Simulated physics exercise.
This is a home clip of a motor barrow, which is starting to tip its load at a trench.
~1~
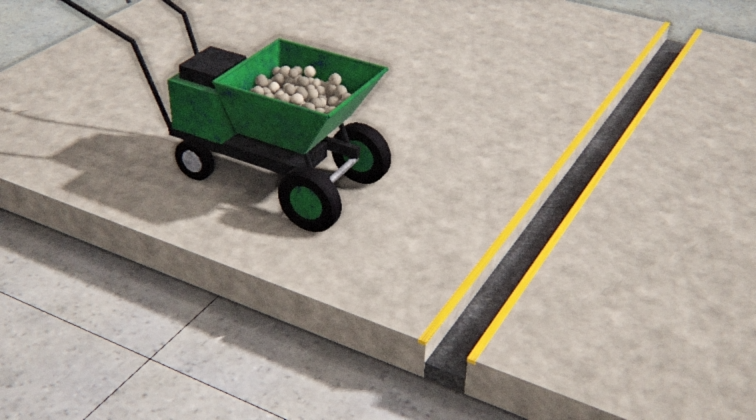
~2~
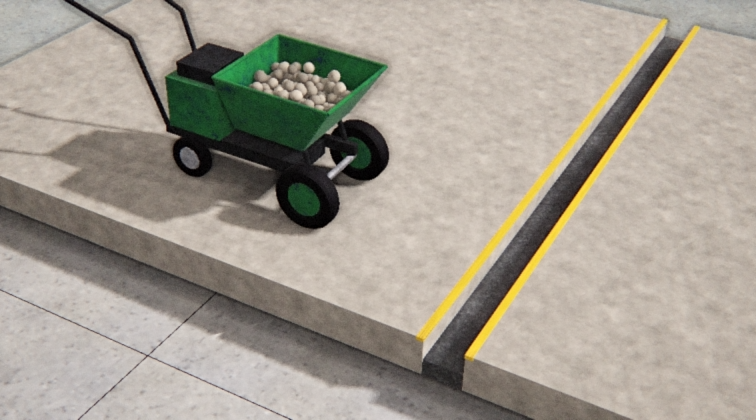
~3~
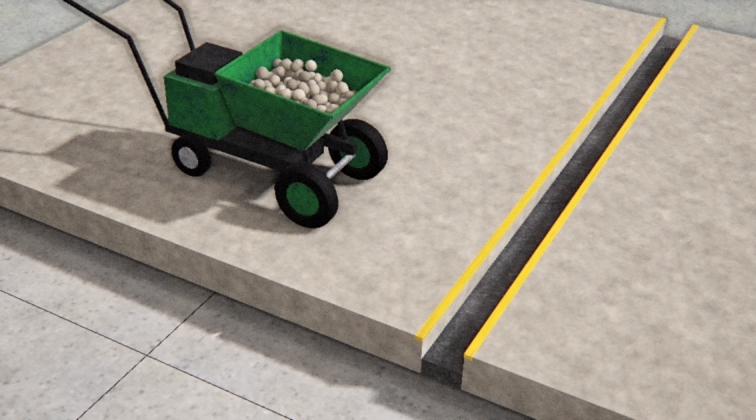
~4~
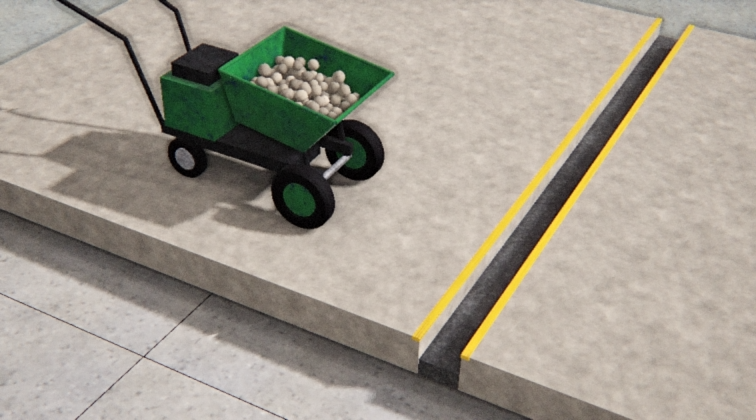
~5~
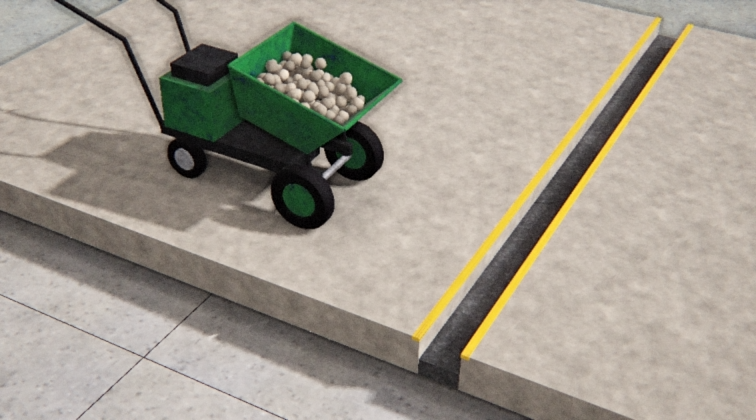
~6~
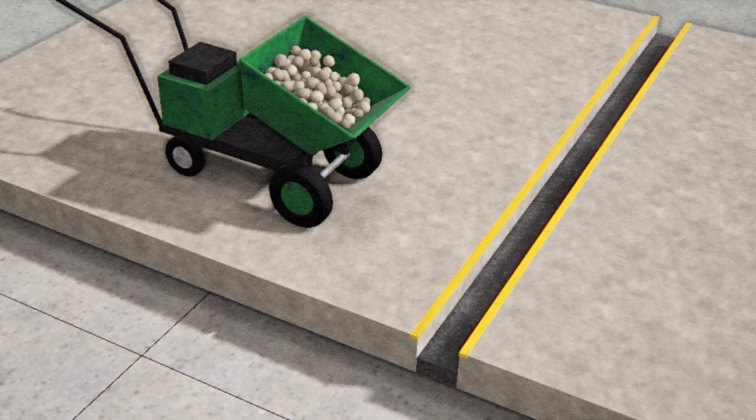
A green motor barrow slowly tilts its skip of pale pebbles forward and right.
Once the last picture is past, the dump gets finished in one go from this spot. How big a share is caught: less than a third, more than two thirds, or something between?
Way I see it, the trench ends up with short of a third of the load.
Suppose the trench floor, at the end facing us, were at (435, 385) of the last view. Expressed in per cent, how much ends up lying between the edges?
Something close to 20 per cent.
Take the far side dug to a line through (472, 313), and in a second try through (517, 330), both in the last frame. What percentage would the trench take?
Well, it'd be something like 10 per cent the first time and 20 per cent the second.
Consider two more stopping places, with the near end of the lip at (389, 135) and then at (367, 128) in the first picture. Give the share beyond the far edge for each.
10 and 0 percent, in that order.
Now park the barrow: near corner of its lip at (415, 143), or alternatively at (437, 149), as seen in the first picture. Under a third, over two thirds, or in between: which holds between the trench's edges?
In the middle band; below one third.
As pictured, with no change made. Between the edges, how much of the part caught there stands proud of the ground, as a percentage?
Around 0 per cent.
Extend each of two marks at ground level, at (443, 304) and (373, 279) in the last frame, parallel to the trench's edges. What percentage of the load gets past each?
First 20 in a hundred, second 80 in a hundred.
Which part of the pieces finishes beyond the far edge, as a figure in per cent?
Roughly 0 percent of the pieces, I think.
Soon, skip tipped steeply; all in the skip.
A while on, skip tipped right over; most in the skip; a small part short of the trench; a stray few falling.
Towards the end, skip tipped right over; about a quarter in the skip; about two thirds short of the trench; a small part in or heaped over the trench.
Finally, skip tipped right over; a small part in the skip; about two thirds short of the trench; a small part in or heaped over the trench; none beyond it.
